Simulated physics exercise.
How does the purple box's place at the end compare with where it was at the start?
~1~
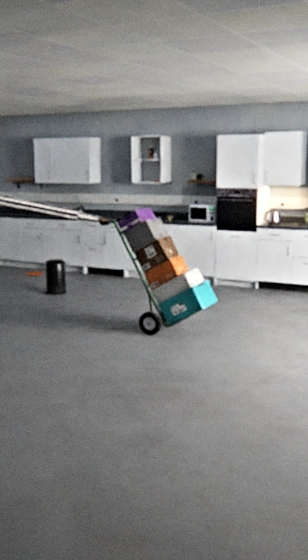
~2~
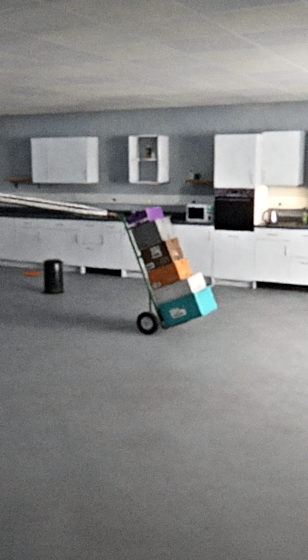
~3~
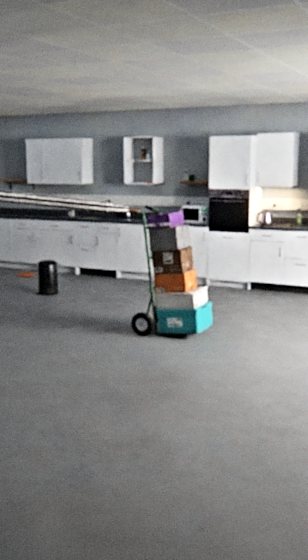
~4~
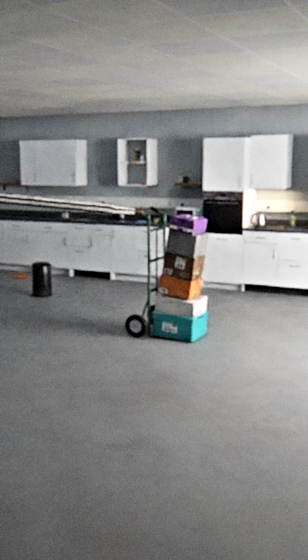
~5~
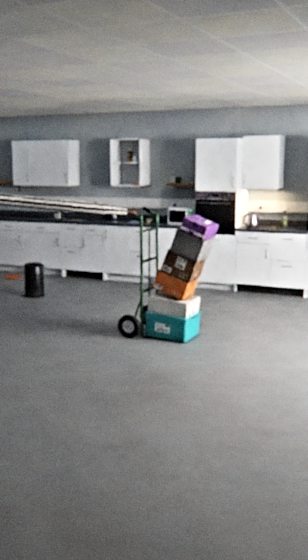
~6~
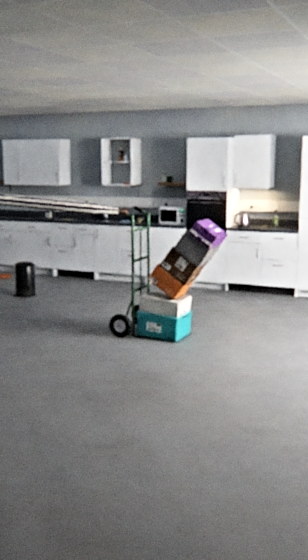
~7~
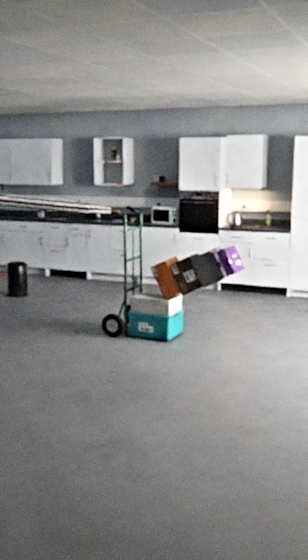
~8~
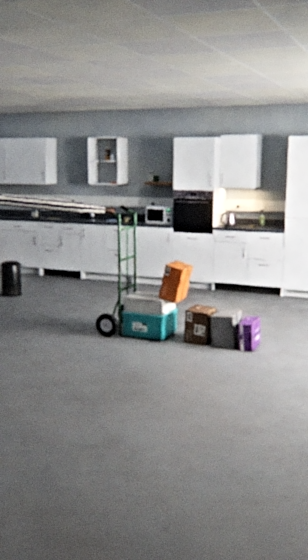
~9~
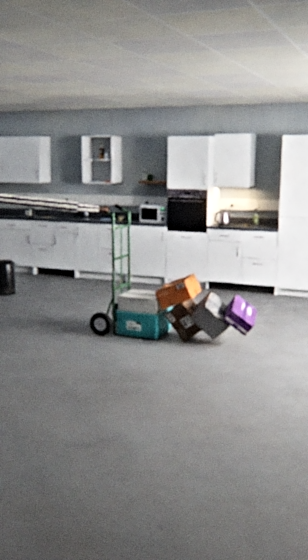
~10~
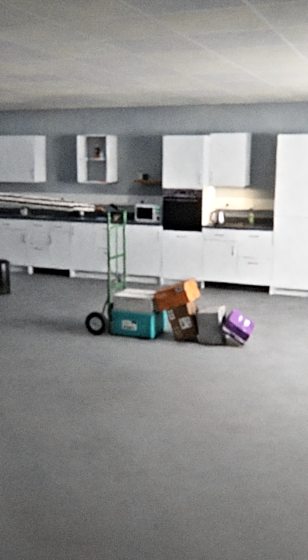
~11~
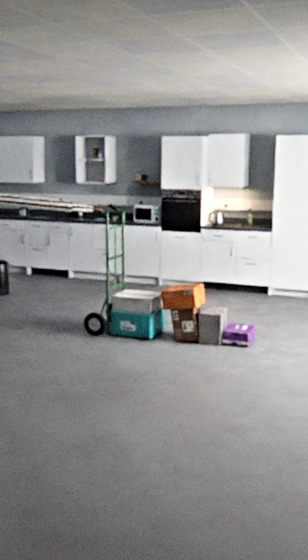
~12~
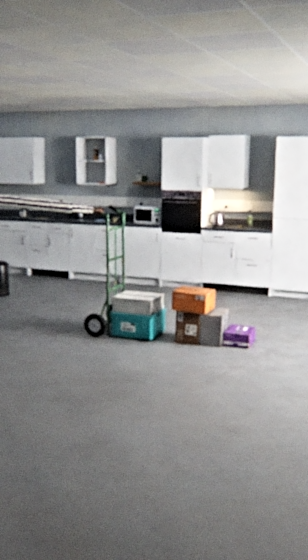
At the start the purple box was at the top of the stack on the tilted hand truck. By the end it was lying on the floor, farthest to the right of the fallen boxes.
